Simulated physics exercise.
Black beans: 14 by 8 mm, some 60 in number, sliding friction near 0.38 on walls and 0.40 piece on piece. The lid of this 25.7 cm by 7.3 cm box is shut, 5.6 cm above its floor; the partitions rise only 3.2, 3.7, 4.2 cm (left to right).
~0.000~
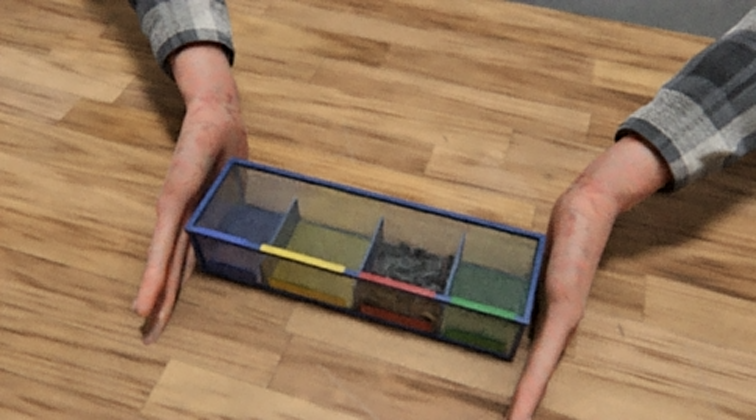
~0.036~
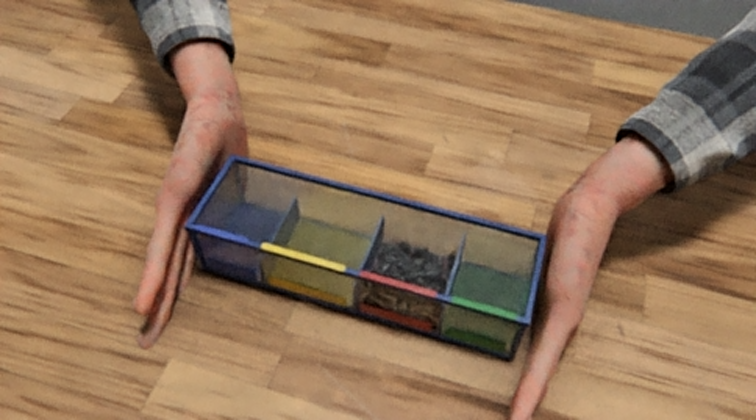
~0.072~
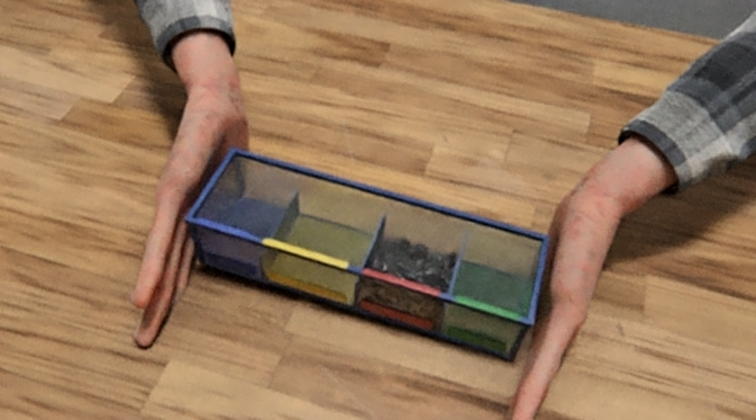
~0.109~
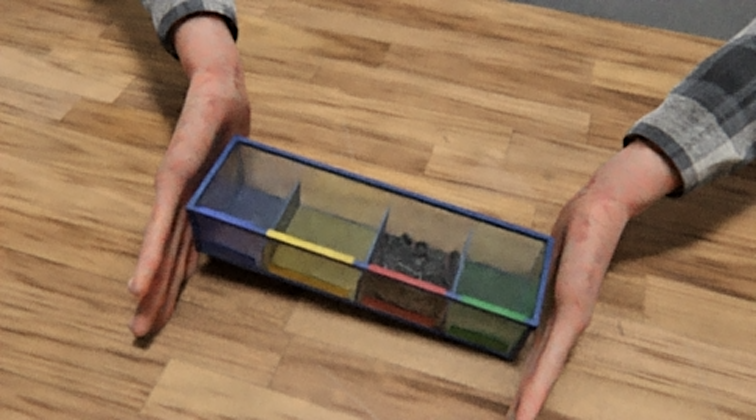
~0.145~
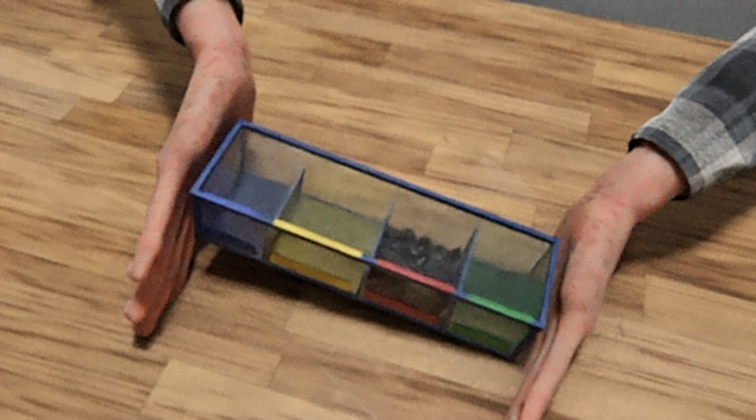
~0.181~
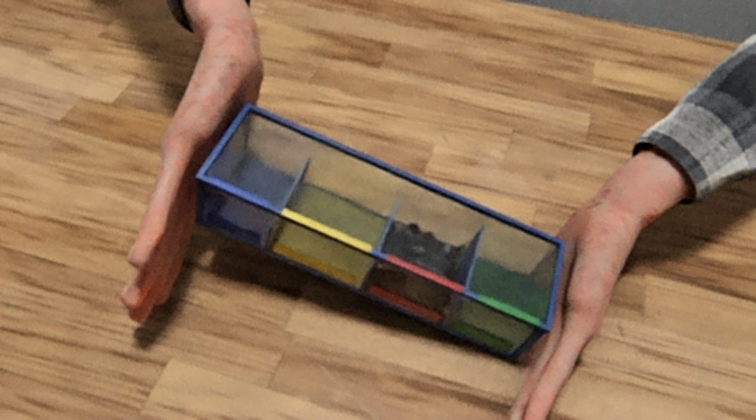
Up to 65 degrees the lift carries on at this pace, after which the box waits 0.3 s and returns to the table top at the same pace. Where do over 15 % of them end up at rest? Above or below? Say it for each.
Result: Red: It'll probably finish past fifteen percent of the pieces. Blue: It'll probably finish at or short of fifteen percent of the pieces. Green: It'll probably finish at or short of fifteen percent of the pieces. Yellow: It'll probably finish at or short of fifteen percent of the pieces.
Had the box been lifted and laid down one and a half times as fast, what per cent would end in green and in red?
The green compartment would end with 5 per cent and the red compartment with 95 per cent.
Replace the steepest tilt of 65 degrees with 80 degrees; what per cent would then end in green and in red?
Green 5 %; red 95 %.
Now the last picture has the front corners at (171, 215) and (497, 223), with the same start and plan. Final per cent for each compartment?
Final shares, in per cent - red: 90, blue: 0, green: 0, yellow: 5.
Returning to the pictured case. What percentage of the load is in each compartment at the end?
Final shares in percent: Red 100, blue 0, green 0, yellow 0.
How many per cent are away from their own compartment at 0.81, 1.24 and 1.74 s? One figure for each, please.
Roughly 0, 0, 0.
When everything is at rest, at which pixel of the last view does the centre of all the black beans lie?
About (427, 288).
After 0.81 s, tilt 65 degrees; red 100 %.
After 1.24 s, tilt 36 degrees; red 100 %.
Then, at 1.74 s, tilt 0 degrees; red 100 %.
In the end, at 2.0 s, red 100 %, blue 0 %, green 0 %, yellow 0 %.
